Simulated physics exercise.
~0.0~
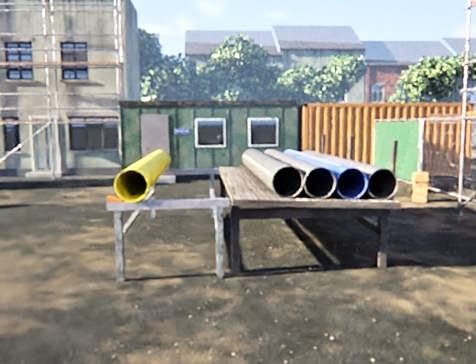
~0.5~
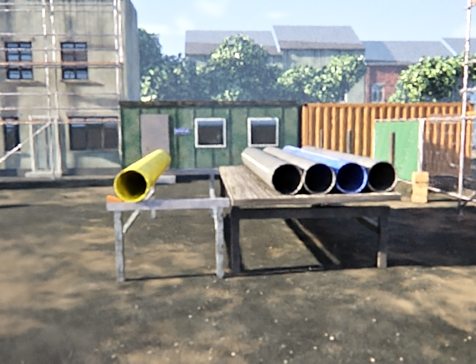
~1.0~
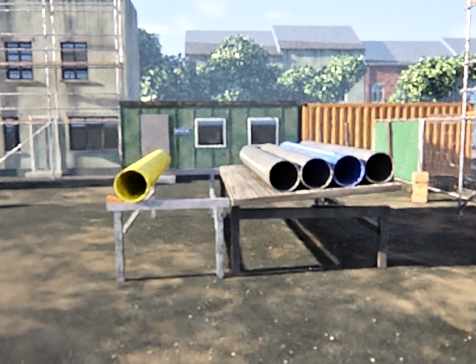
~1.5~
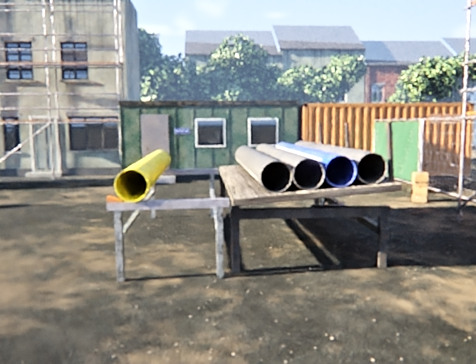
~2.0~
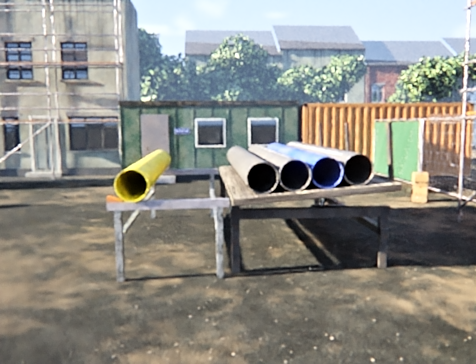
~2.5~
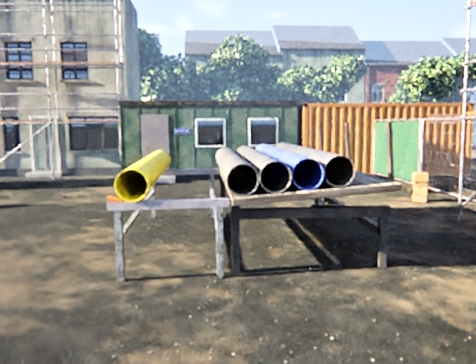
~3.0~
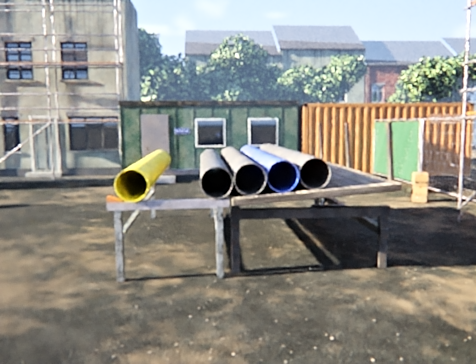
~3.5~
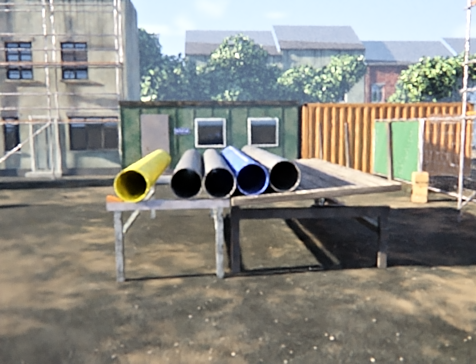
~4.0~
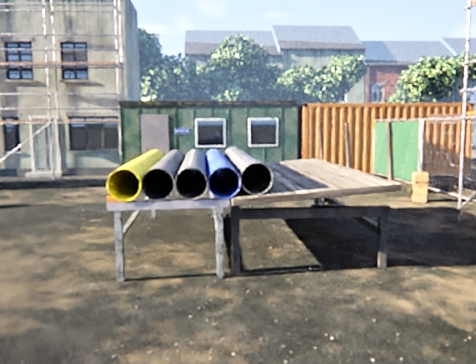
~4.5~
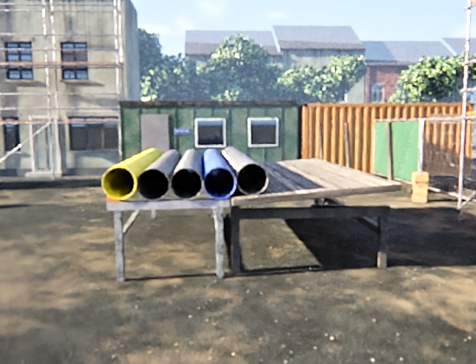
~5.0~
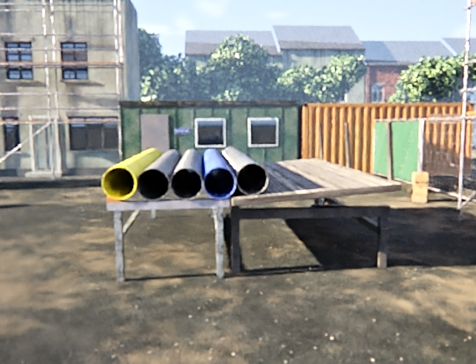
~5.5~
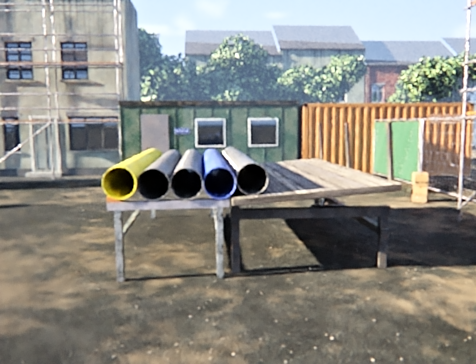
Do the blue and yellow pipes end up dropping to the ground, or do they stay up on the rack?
Both stay up on the rack. The yellow pipe rests at the left end and the blue one lies further right in the same row.
